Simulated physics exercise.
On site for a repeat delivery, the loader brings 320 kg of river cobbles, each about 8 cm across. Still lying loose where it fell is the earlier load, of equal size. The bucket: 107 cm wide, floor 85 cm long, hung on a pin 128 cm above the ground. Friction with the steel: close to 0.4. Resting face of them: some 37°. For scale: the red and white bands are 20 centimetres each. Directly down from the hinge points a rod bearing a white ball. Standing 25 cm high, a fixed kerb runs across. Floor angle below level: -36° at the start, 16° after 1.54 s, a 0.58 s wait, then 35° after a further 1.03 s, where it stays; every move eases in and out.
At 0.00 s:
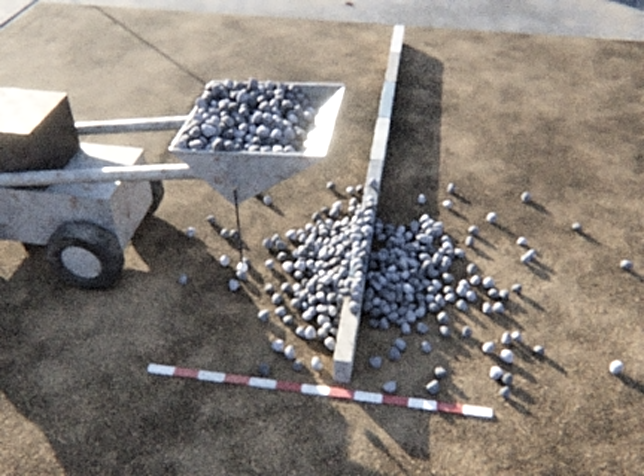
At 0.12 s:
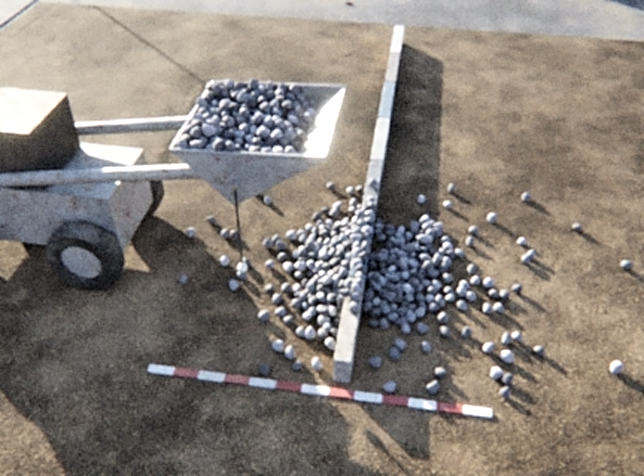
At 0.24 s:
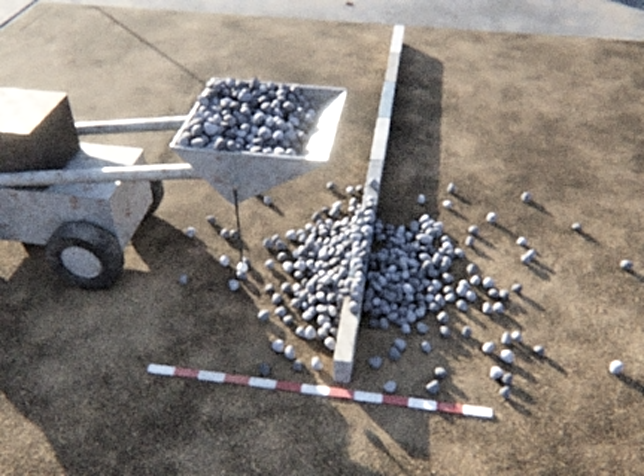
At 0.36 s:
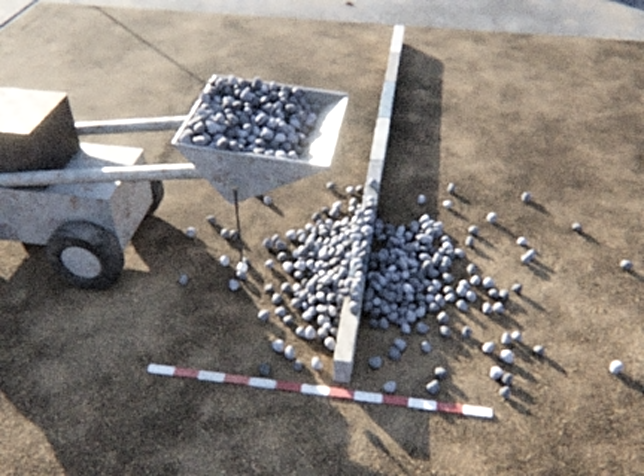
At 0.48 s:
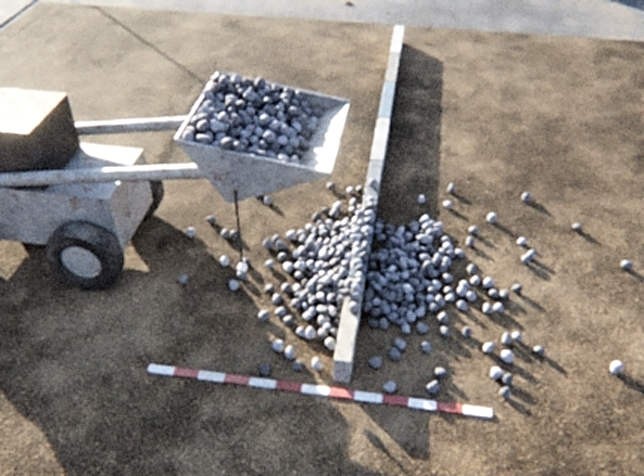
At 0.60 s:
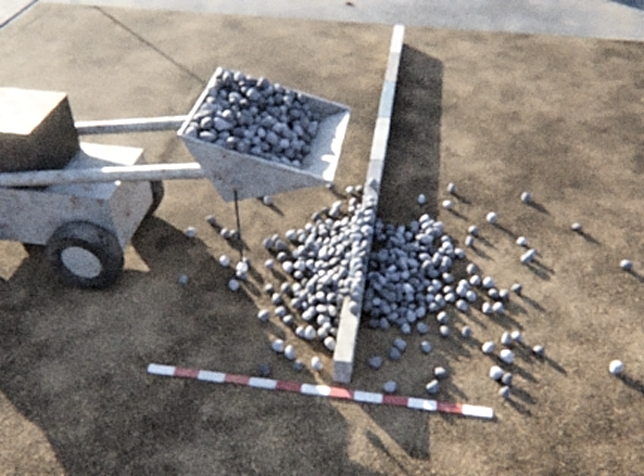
A metal bucket full of round grey stones on a small wheeled loader slowly tilted its front edge downward, while the scattered pile around the long kerb and the red-and-white striped rod stayed still.
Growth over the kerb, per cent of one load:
53 percent.
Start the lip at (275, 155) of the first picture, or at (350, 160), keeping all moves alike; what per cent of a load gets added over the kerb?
0 % and 90 %.
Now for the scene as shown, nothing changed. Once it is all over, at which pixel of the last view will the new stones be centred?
Their centre ends up near (372, 263).
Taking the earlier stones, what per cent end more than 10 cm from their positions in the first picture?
Close to 5 in a hundred of them.
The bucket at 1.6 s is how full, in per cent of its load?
Close to 90 in a hundred.
After 1.2 s the floor is at 8°; in per cent of one load, 100 in the bucket, 56 on this side of the kerb, 45 over the kerb; the foremost stones are at (557, 265).
After 1.6 s the floor is at 16°; in per cent of one load, 92 in the bucket, 63 on this side of the kerb, 45 over the kerb; the foremost stones are at (557, 265).
After 3.6 s the floor is at 35°; in per cent of one load, 0 in the bucket, 104 on this side of the kerb, 97 over the kerb; the foremost stones are at (557, 265).
After 6.2 s the floor is at 35°; in per cent of one load, 0 in the bucket, 103 on this side of the kerb, 98 over the kerb; the foremost stones are at (557, 265). Net gain over the kerb, 53.
